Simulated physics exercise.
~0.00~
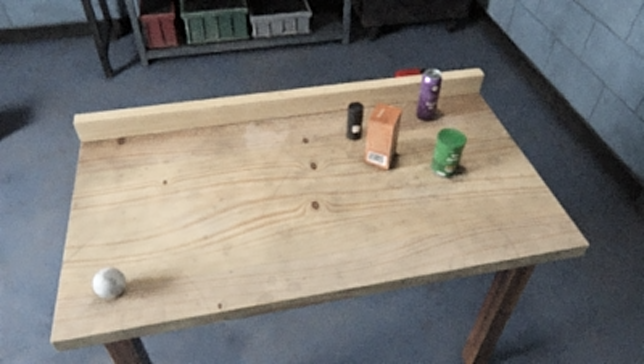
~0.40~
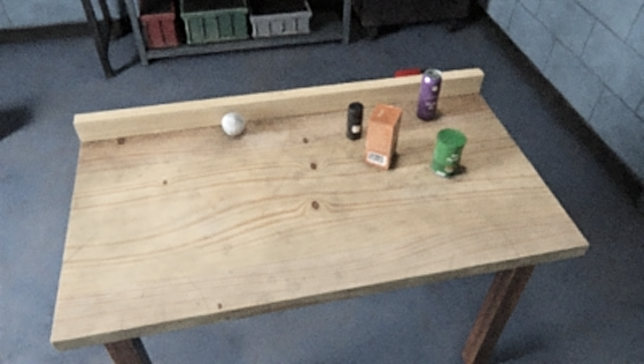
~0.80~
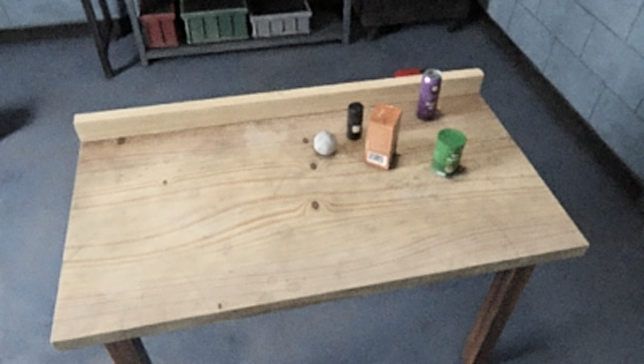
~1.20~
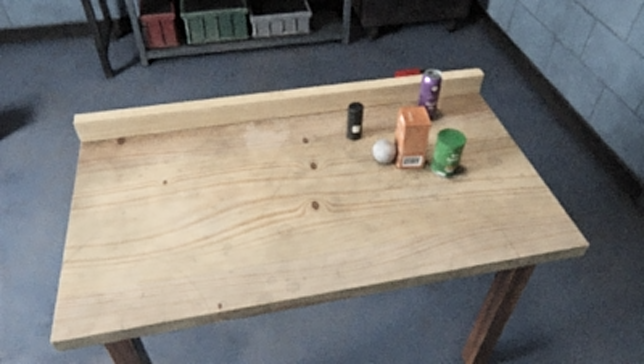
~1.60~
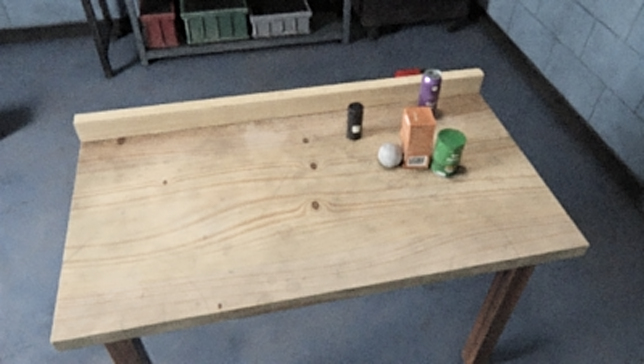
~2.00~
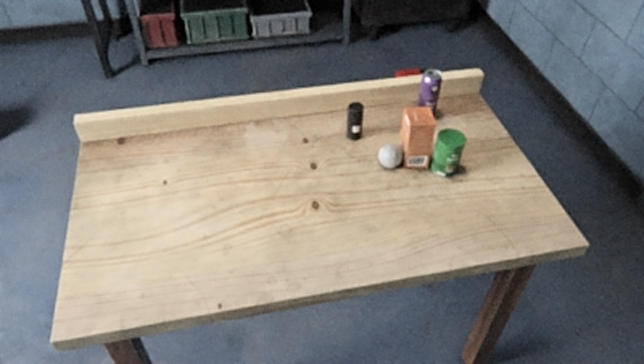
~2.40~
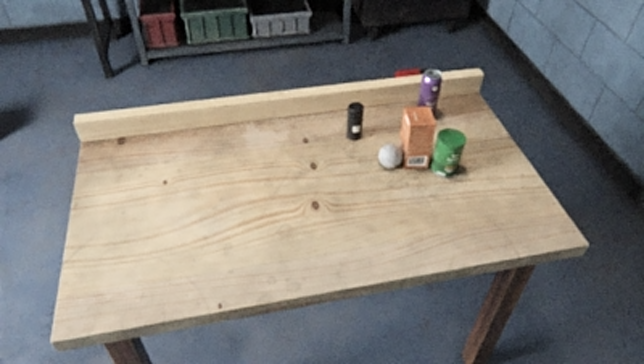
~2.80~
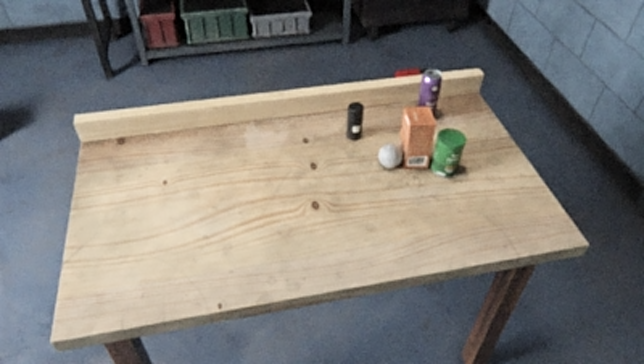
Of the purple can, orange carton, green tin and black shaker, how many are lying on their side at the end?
None of them are lying down. The can, carton, tin and shaker are all still upright, though the orange carton has shifted to the right.
